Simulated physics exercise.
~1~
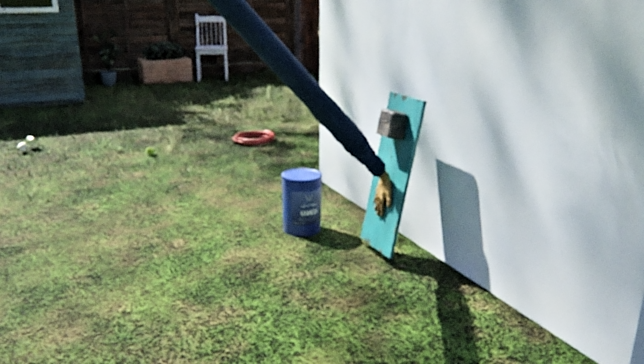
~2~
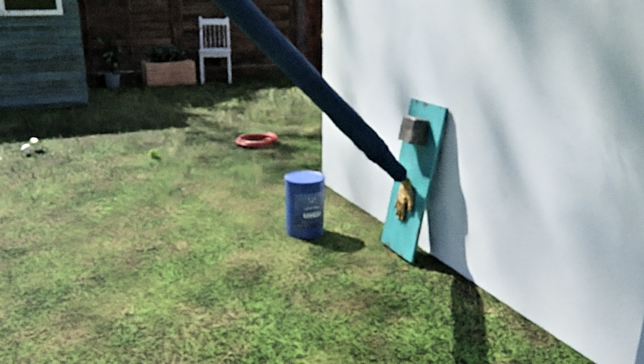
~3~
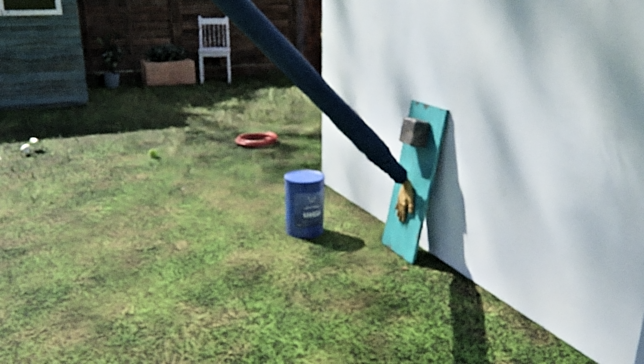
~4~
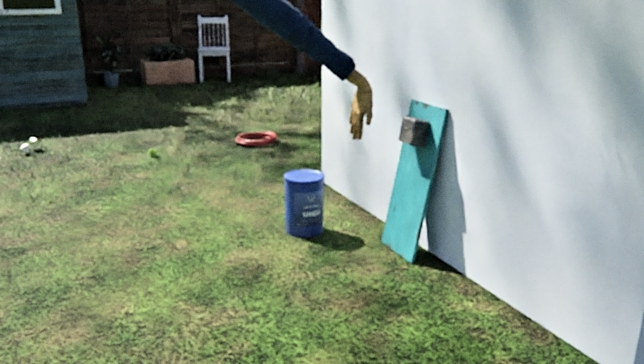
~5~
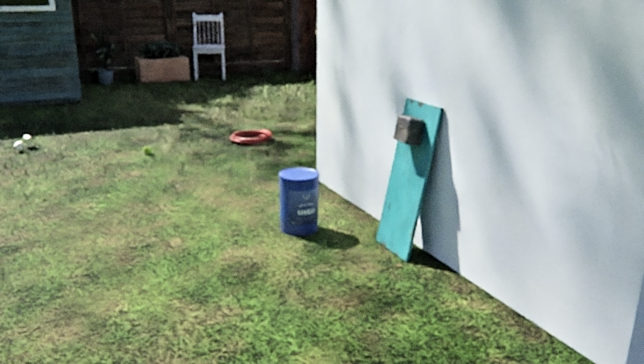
Turquoise board being leaned against a white wall beside a blue pail by a gloved hand, which lets go, leaving it standing.
